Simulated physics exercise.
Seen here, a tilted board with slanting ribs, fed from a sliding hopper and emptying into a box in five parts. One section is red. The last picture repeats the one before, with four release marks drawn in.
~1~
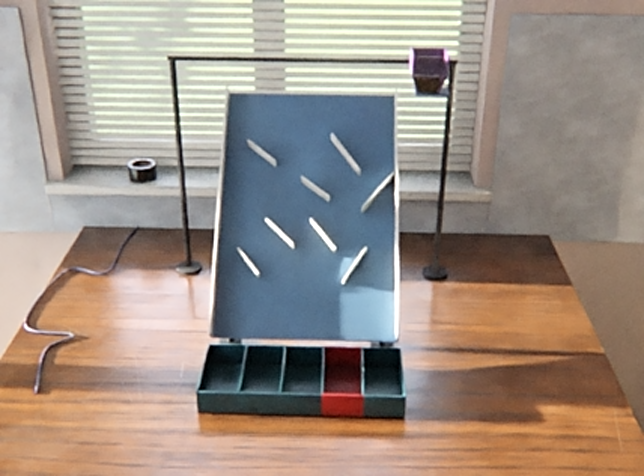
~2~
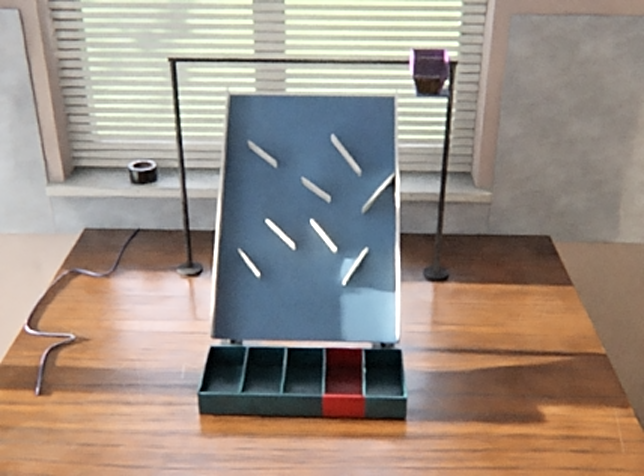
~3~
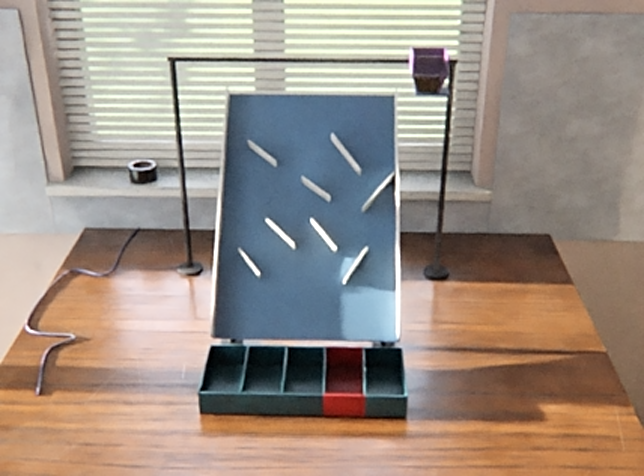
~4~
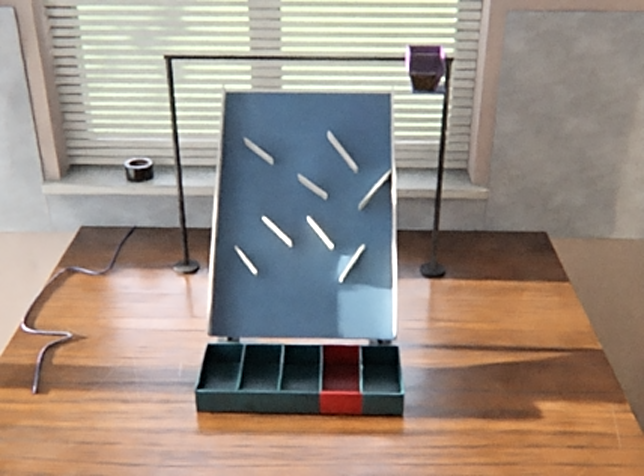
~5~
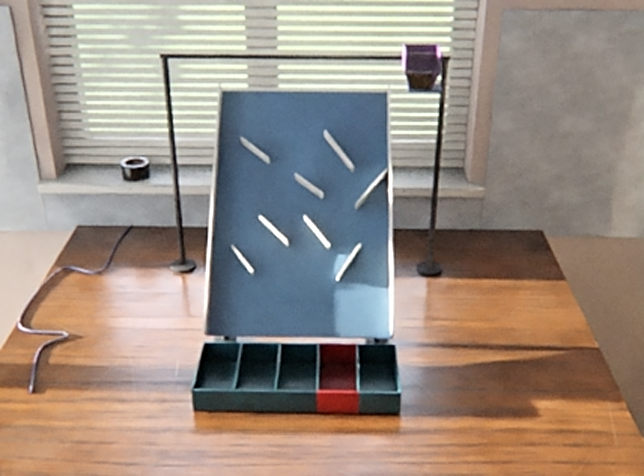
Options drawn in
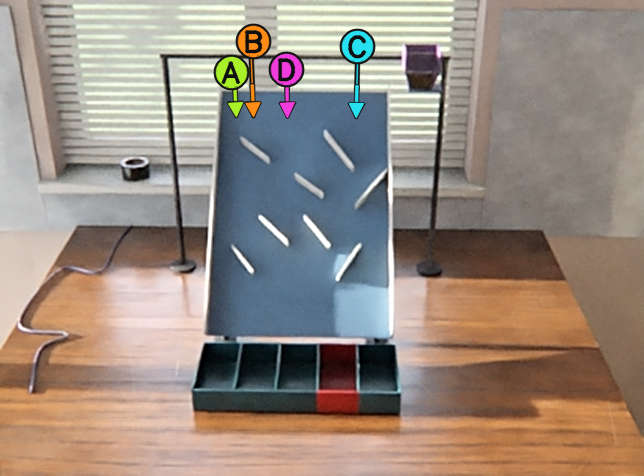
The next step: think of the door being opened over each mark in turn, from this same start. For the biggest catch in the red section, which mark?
Choose D.
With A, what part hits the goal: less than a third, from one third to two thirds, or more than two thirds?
Less than a third.
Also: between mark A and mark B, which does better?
That is mark B.
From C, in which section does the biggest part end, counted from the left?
It is the third one.
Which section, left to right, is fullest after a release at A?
The first.
On the marked copy, mark A meets the board at (236, 111); mark B meets the board at (253, 111); mark C meets the board at (356, 112); mark D meets the board at (287, 112).
With A, a small part in the red section, most in other sections.
With B, about a quarter in the red section, most in other sections.
With C, about a quarter in the red section, most in other sections.
With D, about a third in the red section, about half in other sections, a small part outside the box.
